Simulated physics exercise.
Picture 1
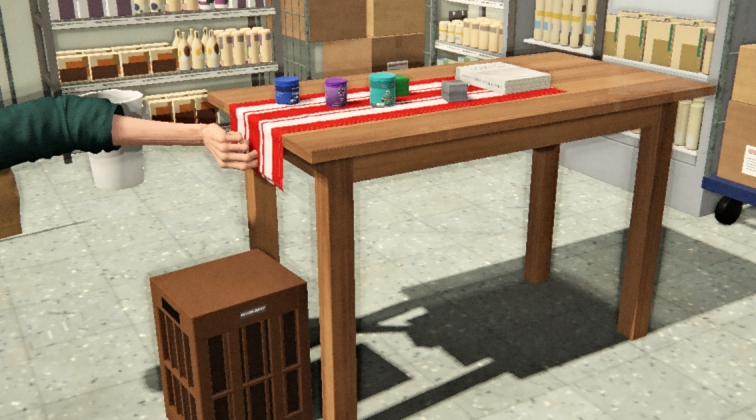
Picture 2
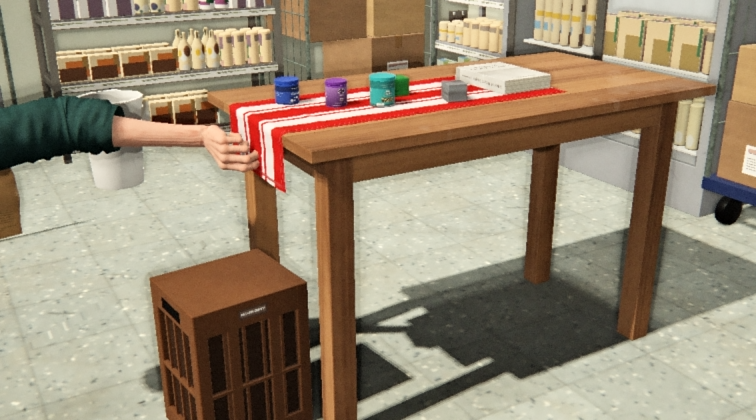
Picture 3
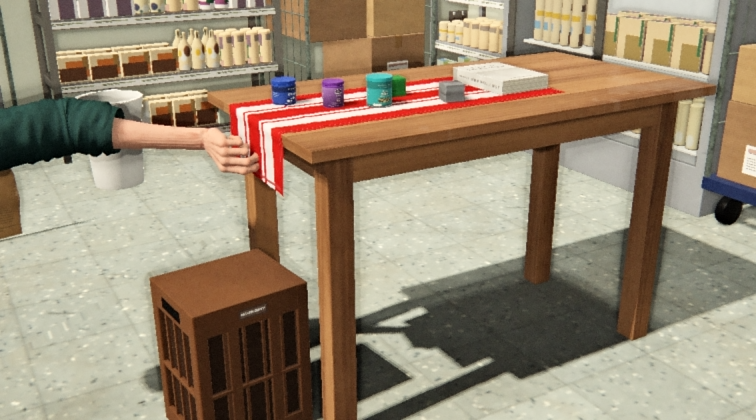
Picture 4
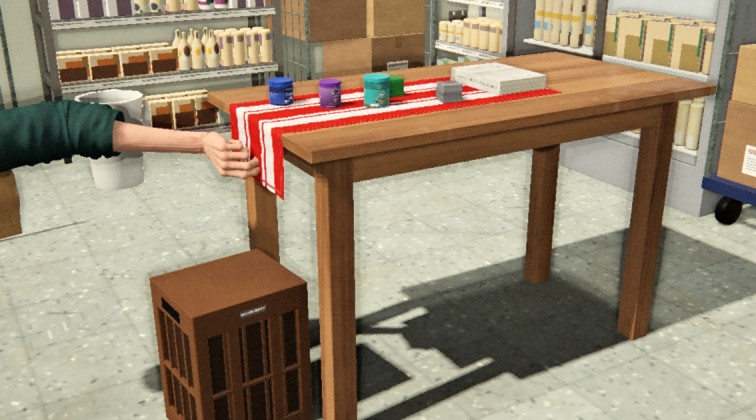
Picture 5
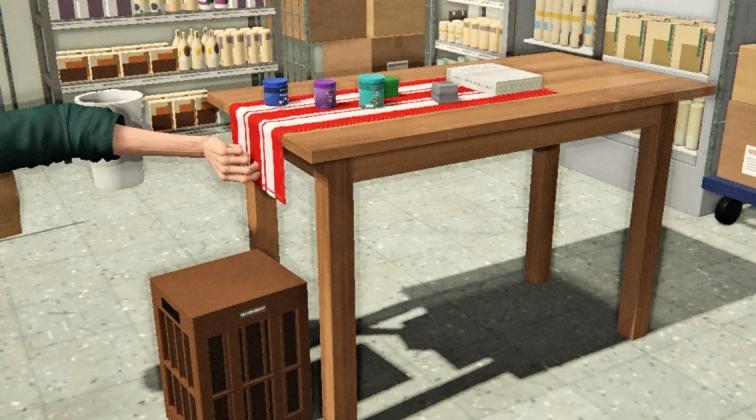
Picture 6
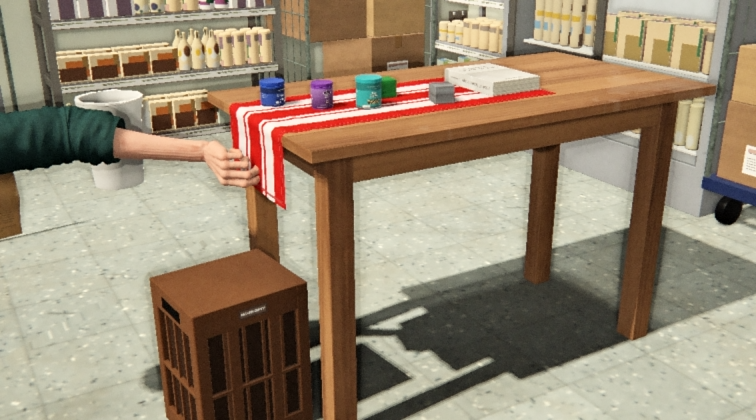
In a storeroom lined with stocked shelves, a hand at the left grips the end of a red and white striped cloth on a wooden table. The hand draws the cloth slowly down over the edge, and the small pots, blocks and white box on it shift slightly left along with it.
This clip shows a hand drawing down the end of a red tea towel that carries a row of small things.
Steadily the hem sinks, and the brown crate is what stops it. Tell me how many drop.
The drop count comes to two.
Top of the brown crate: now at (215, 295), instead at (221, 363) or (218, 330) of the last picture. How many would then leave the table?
The tally is 4 and 3.
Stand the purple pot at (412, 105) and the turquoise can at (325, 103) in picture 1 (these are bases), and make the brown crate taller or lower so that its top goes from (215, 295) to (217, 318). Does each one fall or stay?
As for the purple pot, it stays in place; as for the turquoise can, it leaves the top.
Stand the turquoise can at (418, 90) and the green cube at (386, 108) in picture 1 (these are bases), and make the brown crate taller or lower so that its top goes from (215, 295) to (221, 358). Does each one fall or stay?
Result: Turquoise can still there, green cube gone.
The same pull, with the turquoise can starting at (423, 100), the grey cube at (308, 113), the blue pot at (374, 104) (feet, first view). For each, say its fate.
Turquoise can: Still up. Grey cube: Gone off. Blue pot: Still up.
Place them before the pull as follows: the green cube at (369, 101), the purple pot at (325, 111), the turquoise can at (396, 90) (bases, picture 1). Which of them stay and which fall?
Note - green cube retained, purple pot lost, turquoise can retained.
Soon after, hem near (259, 223); all still up.
Then, hem on the crate; blue pot gone.
At rest, hem on the crate; blue pot and purple pot gone. It carries off two.
